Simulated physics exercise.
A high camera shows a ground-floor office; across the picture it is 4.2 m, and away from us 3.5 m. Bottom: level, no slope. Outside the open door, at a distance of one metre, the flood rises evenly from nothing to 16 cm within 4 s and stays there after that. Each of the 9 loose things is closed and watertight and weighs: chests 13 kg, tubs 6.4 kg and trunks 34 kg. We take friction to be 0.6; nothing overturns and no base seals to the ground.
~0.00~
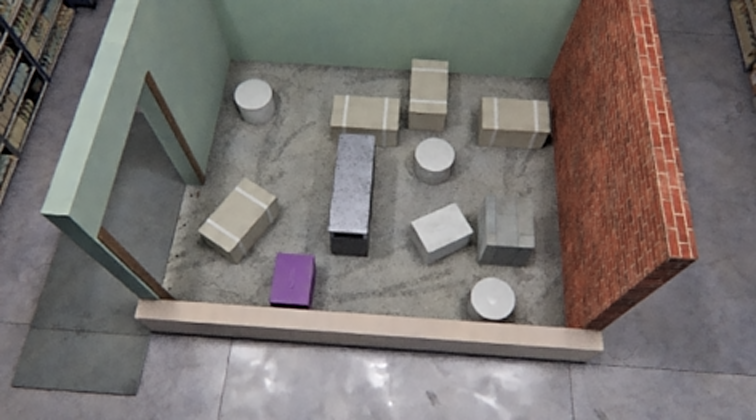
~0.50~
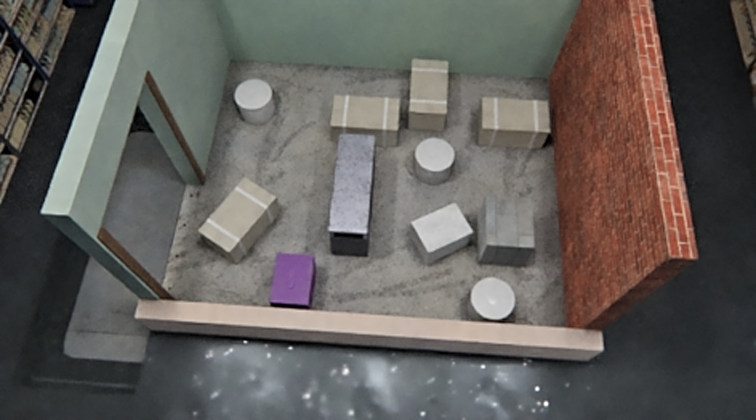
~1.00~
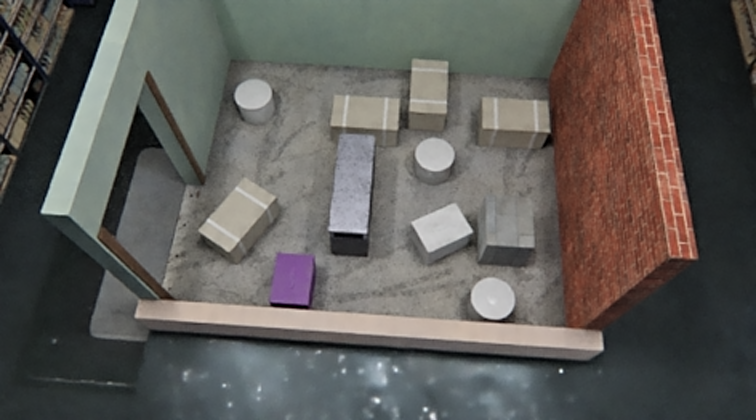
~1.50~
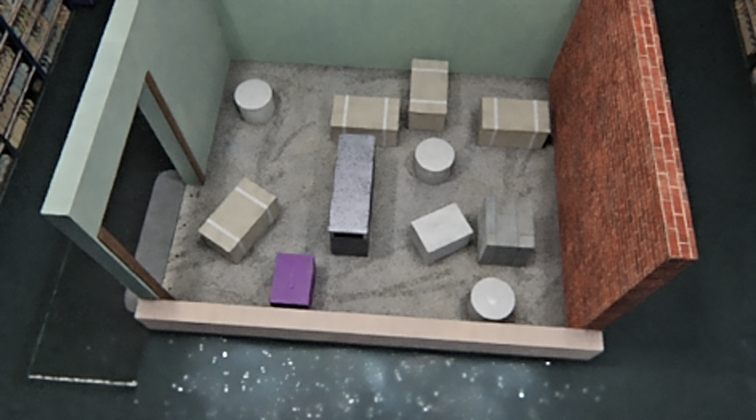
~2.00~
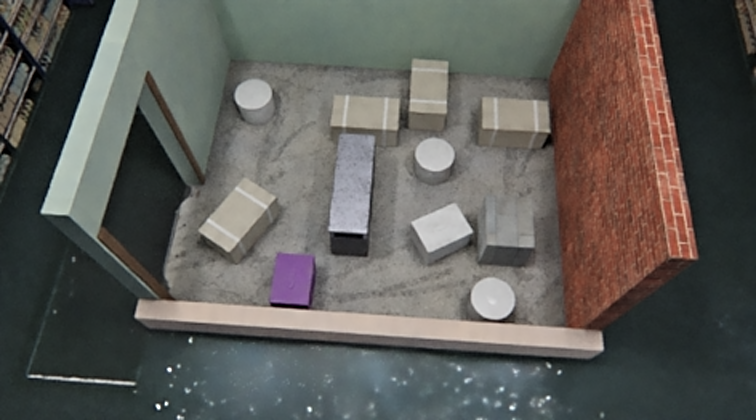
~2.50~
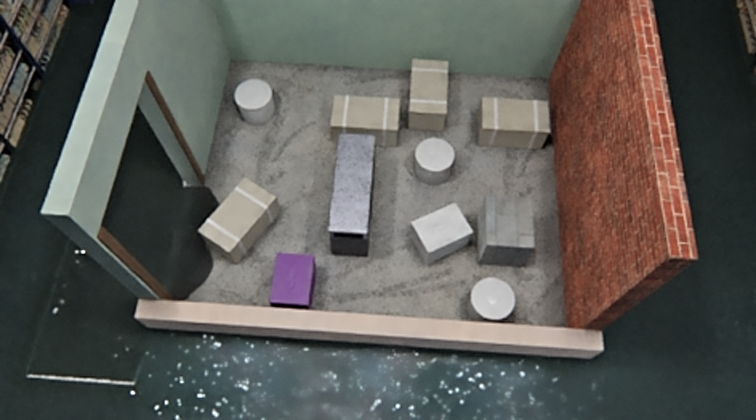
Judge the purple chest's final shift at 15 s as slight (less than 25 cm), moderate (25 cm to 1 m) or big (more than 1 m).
Result: Long displacement.
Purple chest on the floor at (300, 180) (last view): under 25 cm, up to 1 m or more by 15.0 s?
So it journeys a long way.
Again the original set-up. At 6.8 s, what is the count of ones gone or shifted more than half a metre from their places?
I get 2.
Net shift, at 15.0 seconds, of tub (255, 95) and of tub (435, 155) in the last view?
Respectively 60 and 30 cm.
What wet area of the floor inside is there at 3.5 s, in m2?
Wet: Near 1.0 m2.
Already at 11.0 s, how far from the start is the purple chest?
It has shifted about 140 cm.
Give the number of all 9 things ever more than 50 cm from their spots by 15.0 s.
Count: 5.
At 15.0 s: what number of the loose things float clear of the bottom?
Just then, the number is 9.
After 3.5 s the purple chest is near (292, 278), 0.0 m from its start, aground; 0 afloat.
After 6.8 s the purple chest is near (404, 257), 1.2 m from its start, aground; 0 afloat.
After 11.0 s the purple chest is near (415, 249), 1.3 m from its start, aground; 4 afloat.
After 15.0 s the purple chest is near (406, 230), 1.3 m from its start, afloat; 9 afloat.
